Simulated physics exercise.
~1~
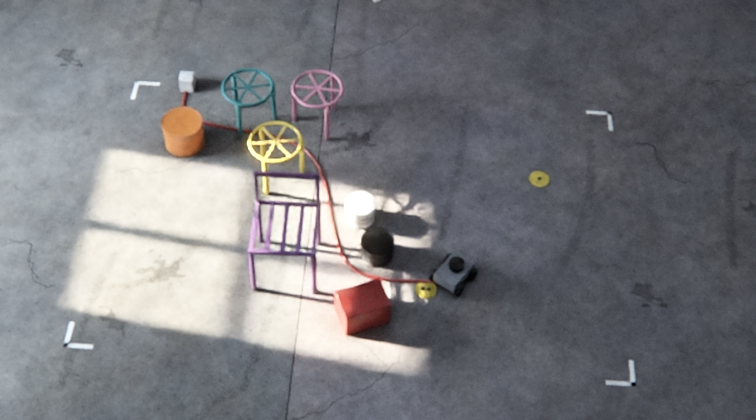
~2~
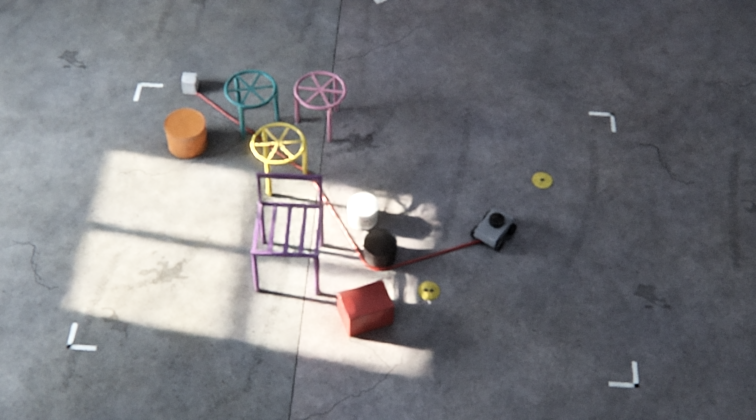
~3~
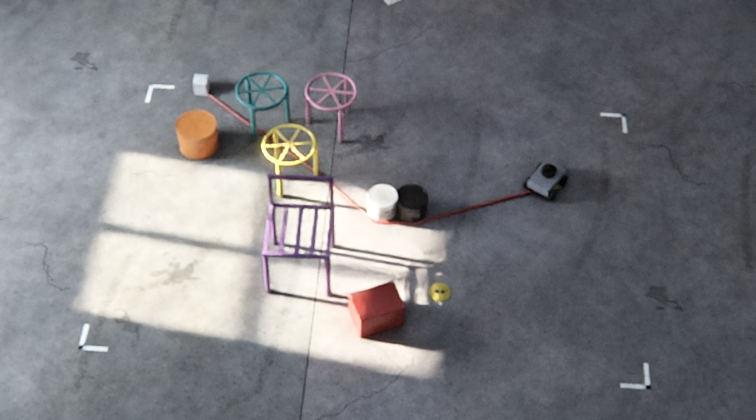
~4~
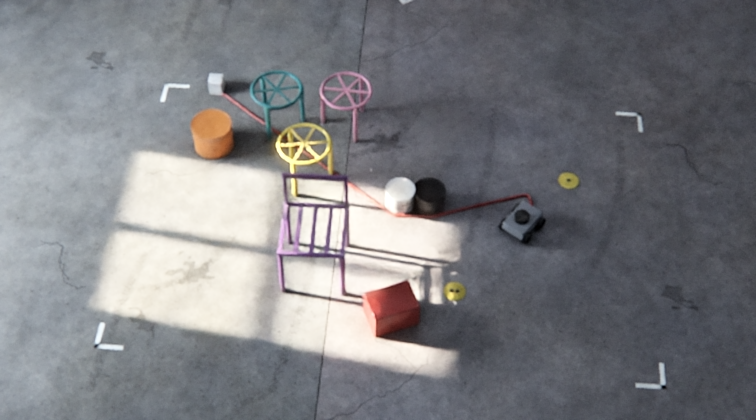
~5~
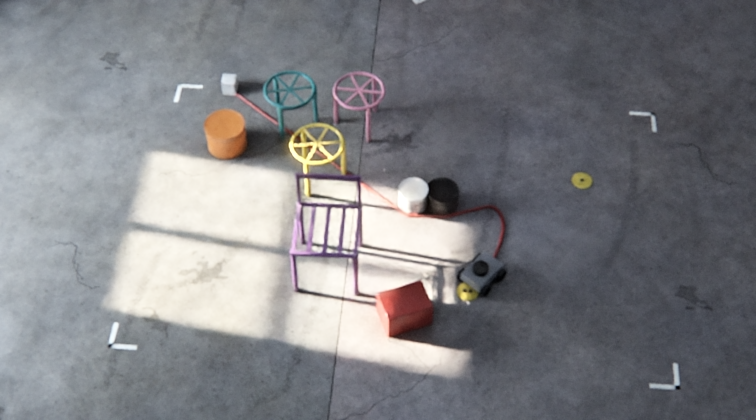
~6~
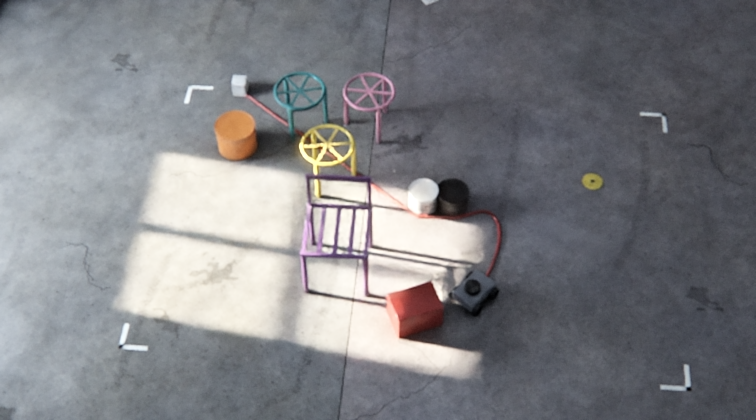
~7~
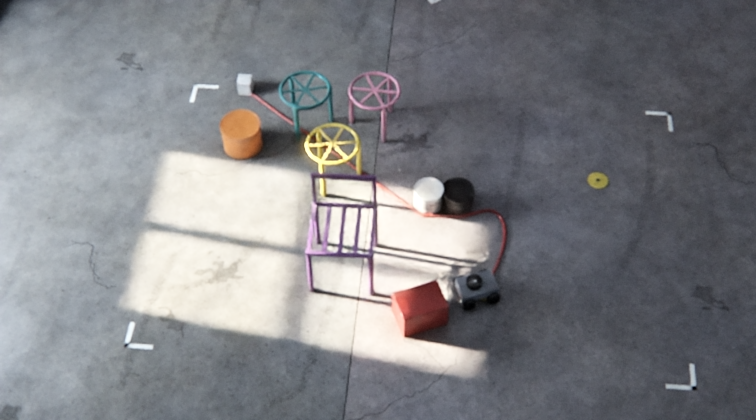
On a shop floor, a cart's red lead drags two buckets before falling slack.
